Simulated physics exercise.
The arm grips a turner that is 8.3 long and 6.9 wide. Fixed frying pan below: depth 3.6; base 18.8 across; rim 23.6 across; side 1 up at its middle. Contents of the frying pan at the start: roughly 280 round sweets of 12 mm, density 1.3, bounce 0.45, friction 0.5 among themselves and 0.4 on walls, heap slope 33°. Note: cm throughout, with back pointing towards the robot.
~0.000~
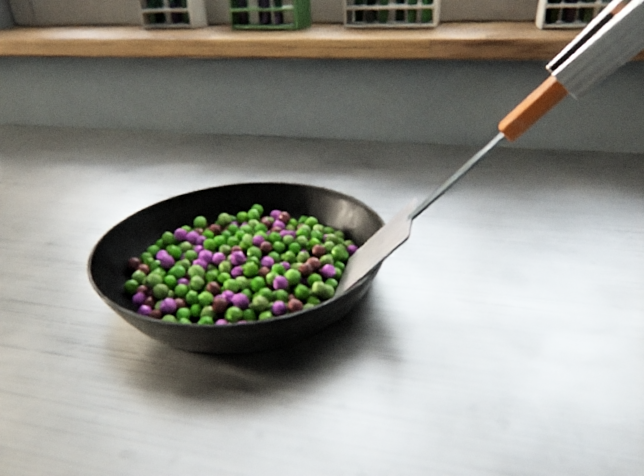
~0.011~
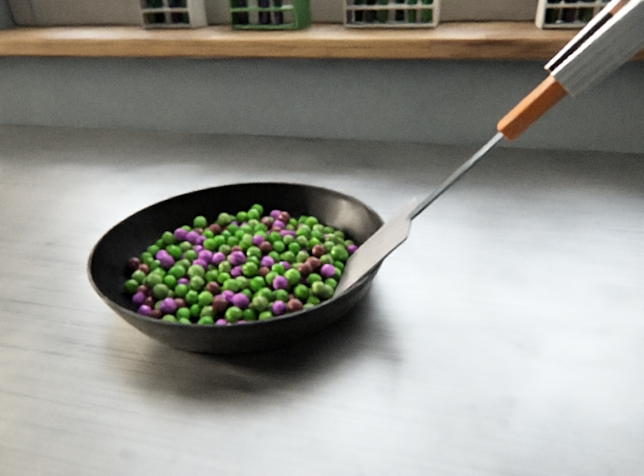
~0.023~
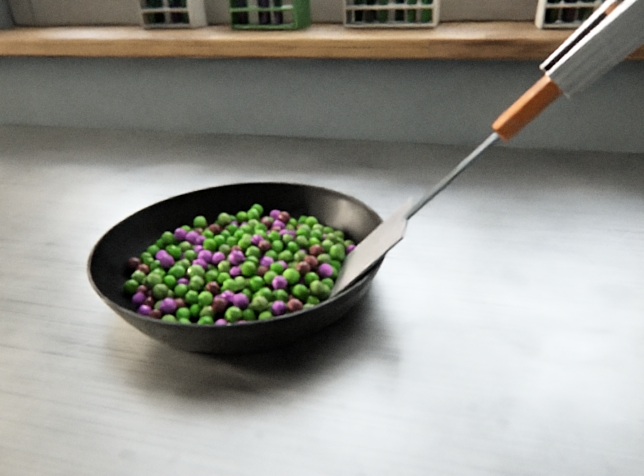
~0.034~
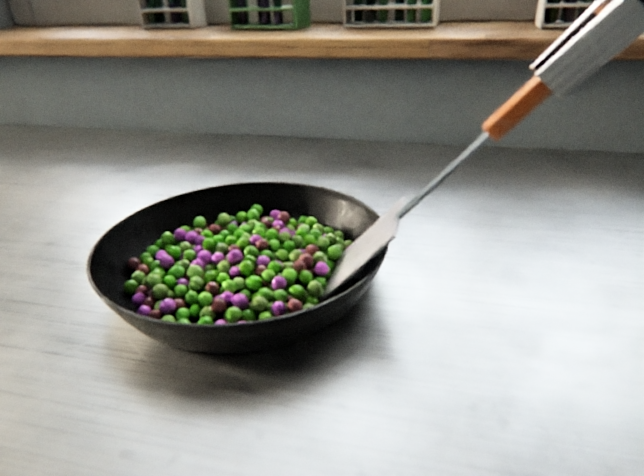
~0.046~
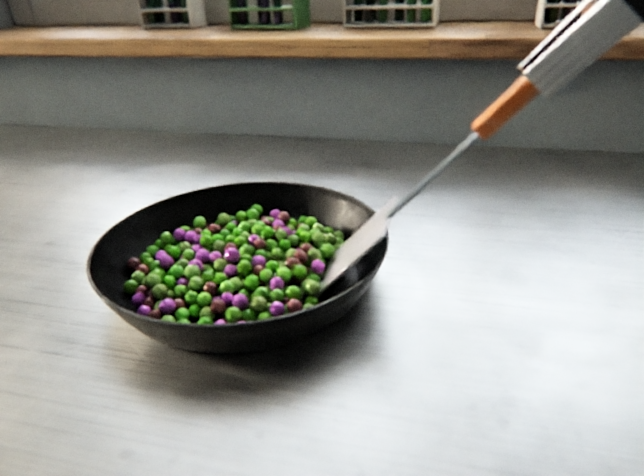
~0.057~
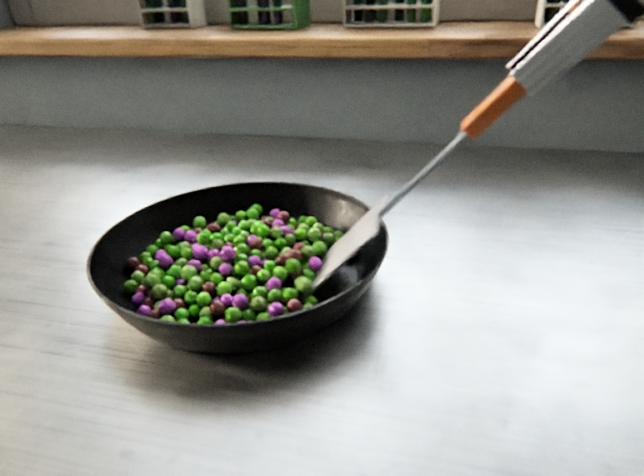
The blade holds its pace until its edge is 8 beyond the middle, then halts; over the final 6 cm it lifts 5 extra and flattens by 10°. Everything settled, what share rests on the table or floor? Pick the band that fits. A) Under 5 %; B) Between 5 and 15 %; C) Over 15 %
The answer is B.
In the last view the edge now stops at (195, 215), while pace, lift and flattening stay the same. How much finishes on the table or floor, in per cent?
Approximately 0 per cent, I reckon.
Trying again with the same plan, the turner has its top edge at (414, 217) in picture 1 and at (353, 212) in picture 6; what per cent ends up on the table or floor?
Some 20 percent ends up on the table or floor.
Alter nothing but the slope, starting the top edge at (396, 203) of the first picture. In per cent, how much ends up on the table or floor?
About 10 per cent.
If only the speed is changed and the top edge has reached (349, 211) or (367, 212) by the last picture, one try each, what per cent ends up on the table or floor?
Roughly 25 per cent, then roughly 15 per cent.
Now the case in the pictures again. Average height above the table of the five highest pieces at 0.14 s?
Around 4 cm above the table.
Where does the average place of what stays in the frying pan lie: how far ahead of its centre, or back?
What stays is shifted forward by around 3.5 cm.
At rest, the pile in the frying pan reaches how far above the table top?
Peak at rest, approximately 4.0 centimetres.
By 0.14 s, sloping 49°, highest piece 4 above the table; 282 in the frying pan.
By 0.22 s, sloping 45°, highest piece 6 above the table; 282 in the frying pan.
By 0.46 s, sloping 39°, highest piece 4 above the table; 260 in the frying pan, 22 on the table or floor.
By 1.51 s, sloping 39°, highest piece 4 above the table; 260 in the frying pan, 22 on the table or floor.
Final count, 260 in the frying pan, 22 on the table or floor. That is 8 % on the table or floor.
